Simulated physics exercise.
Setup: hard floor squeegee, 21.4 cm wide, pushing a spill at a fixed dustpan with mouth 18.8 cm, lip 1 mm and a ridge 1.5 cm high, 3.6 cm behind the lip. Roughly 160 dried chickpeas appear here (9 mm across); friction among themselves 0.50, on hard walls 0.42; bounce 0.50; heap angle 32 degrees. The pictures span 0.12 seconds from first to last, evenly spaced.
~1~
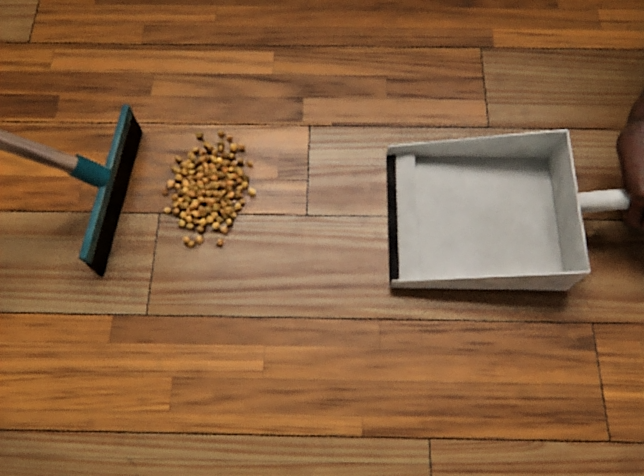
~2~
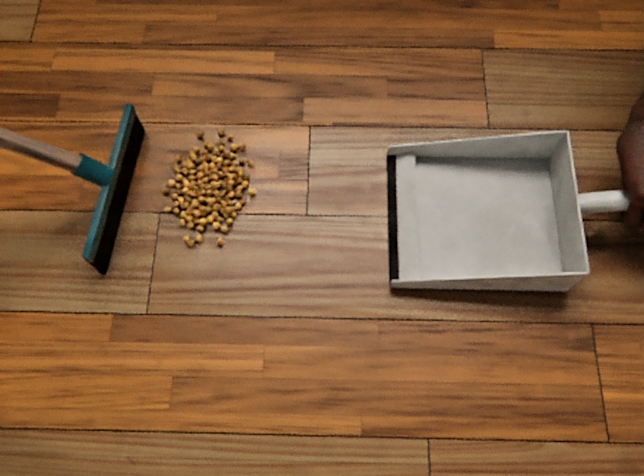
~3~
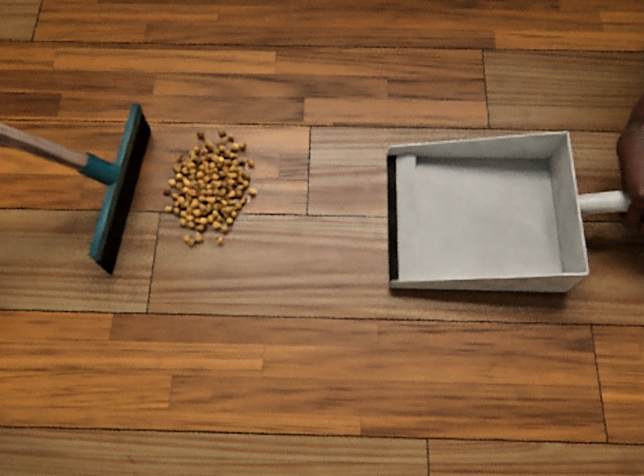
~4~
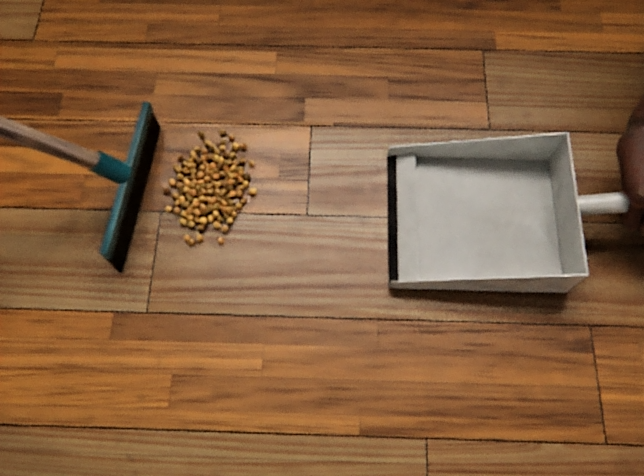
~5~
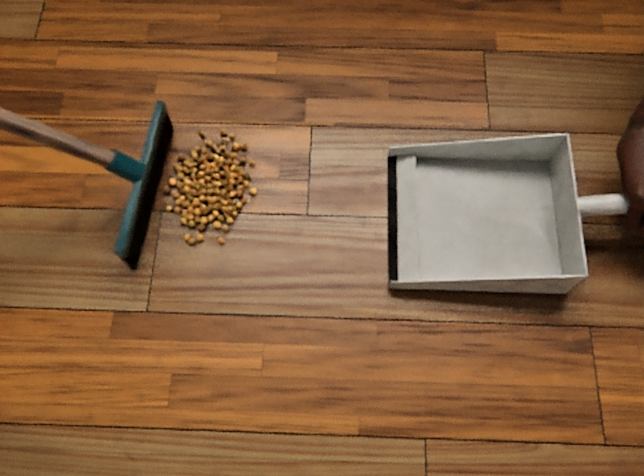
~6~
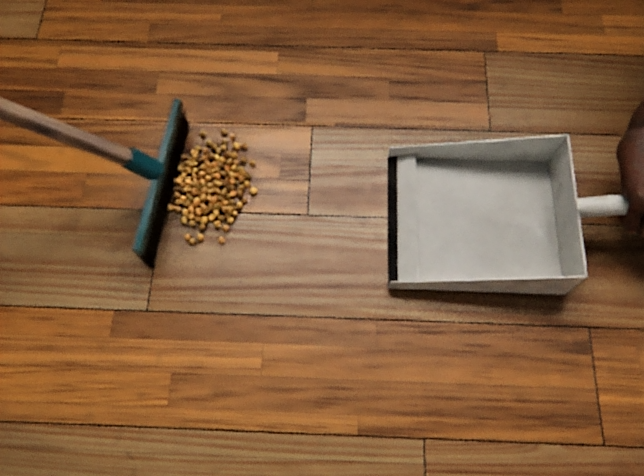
A hand at the right edge held a pale dustpan still on the wooden floor while a teal squeegee slid rightward from the left until it touched the near edge of a small pile of dried chickpeas.
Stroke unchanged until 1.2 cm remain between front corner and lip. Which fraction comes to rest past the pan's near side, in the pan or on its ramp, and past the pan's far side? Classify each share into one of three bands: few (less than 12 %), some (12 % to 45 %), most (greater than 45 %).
Classification: Near side - few, pan - some, far side - some.
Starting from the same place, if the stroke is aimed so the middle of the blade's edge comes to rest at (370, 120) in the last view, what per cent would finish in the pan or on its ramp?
Roughly 10 %.
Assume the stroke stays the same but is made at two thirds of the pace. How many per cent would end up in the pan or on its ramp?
Near 30 %.
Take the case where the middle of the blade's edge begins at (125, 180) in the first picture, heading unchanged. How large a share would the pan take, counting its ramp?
Around 25 %.
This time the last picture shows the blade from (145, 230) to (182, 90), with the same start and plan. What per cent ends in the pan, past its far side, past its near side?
That ends as pan 5, far 45, and near 5.
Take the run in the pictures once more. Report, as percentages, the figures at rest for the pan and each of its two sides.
In per cent - near side 5, pan 35, far side 30.
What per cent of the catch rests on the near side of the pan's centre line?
Roughly 20 in a hundred.
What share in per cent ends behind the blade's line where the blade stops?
Close to 0 percent.
Then, 0.17 s after the last picture, middle of the blade 16 cm from the lip; 0 % over the lip, far side 20 %, near side 0 %.
Then, 0.29 s after the last picture, middle of the blade 6 cm from the lip; 0 % over the lip, far side 25 %, near side 0 %.
Then, 0.53 s after the last picture, middle of the blade 2 cm from the lip; 35 % over the lip, far side 30 %, near side 5 %.
In the end, near side 5 %, pan 35 %, far side 30 %, in front of the lip or behind the blade 35 %.
